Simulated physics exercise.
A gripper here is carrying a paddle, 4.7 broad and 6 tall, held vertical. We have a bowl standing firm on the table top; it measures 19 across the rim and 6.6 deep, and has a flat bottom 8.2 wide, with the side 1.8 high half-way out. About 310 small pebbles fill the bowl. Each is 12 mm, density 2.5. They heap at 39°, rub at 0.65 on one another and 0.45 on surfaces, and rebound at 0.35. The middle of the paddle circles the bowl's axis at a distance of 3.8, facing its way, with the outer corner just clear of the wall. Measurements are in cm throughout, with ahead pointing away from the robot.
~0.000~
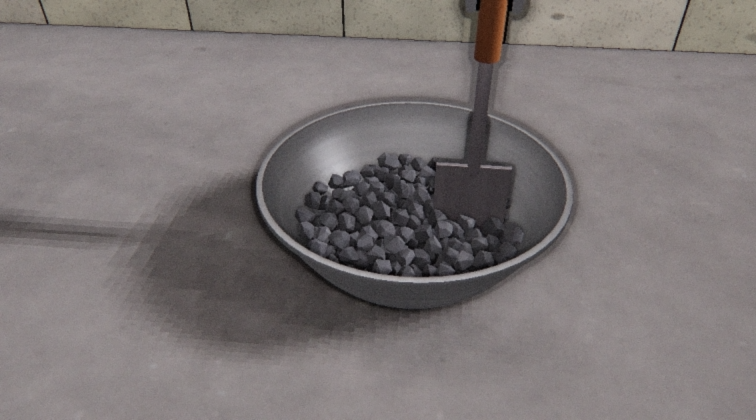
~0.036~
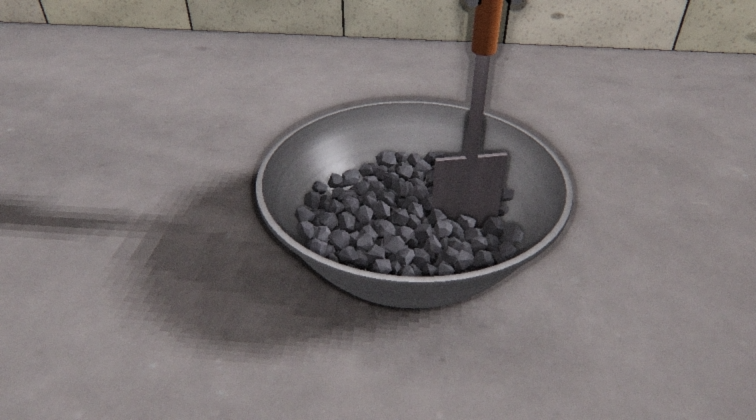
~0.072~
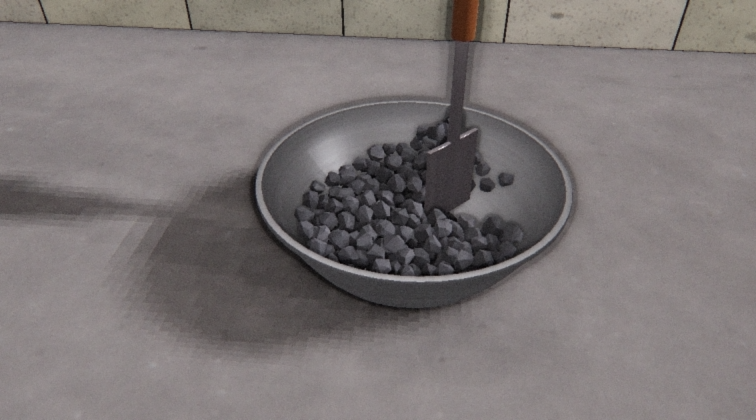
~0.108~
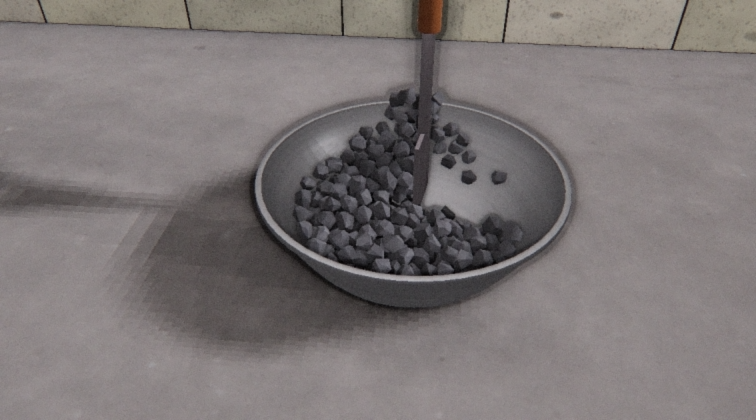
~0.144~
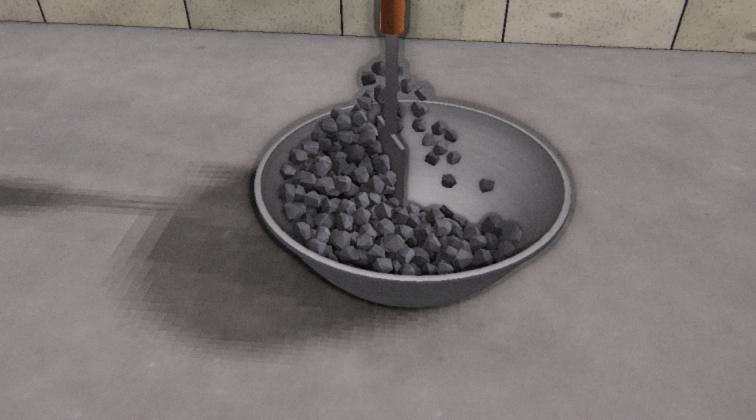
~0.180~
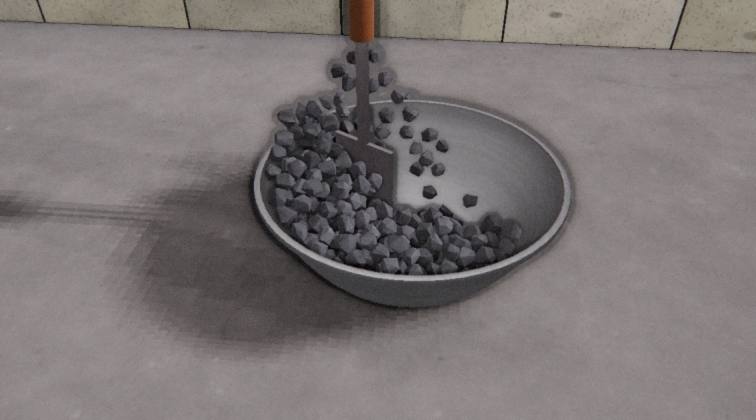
On a grey table top, a paddle with an orange-brown handle stands upright in a metal bowl of dark pebbles. It sweeps along the far side from right to left, turning as it goes, and the pebbles pile up toward the left rim while several rise loose above the far edge.
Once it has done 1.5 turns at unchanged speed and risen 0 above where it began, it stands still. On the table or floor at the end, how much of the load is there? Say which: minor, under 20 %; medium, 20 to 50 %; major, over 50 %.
That would be a medium share.
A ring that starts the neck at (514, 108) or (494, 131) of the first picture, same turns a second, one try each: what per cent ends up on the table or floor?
First try about 15 per cent, second try about 45 per cent.
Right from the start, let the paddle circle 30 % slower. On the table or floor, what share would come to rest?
Near 25 in a hundred, it would be.
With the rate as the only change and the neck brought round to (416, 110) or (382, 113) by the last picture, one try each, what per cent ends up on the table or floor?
Some 15 and 25 per cent.
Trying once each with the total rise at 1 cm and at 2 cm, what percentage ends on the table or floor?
It comes to about 30 per cent and about 25 per cent.
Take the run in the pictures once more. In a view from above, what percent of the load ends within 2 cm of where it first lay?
Around 5 in a hundred.
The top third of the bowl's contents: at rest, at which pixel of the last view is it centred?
Centre, approx.: (336, 246).
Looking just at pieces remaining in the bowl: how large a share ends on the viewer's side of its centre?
About 60 %.
After 0.34 s, 298° round, highest piece 10 above the table; 247 in the bowl, 20 on the table or floor, 39 in flight or on the tool.
After 0.50 s, 87° round, highest piece 10 above the table; 218 in the bowl, 69 on the table or floor, 19 in flight or on the tool.
After 0.78 s, 180° round, highest piece 7 above the table; 198 in the bowl, 108 on the table or floor.
After 1.48 s, 180° round, highest piece 7 above the table; 198 in the bowl, 108 on the table or floor.
At rest, 198 in the bowl, 108 on the table or floor. That is 35 % on the table or floor.
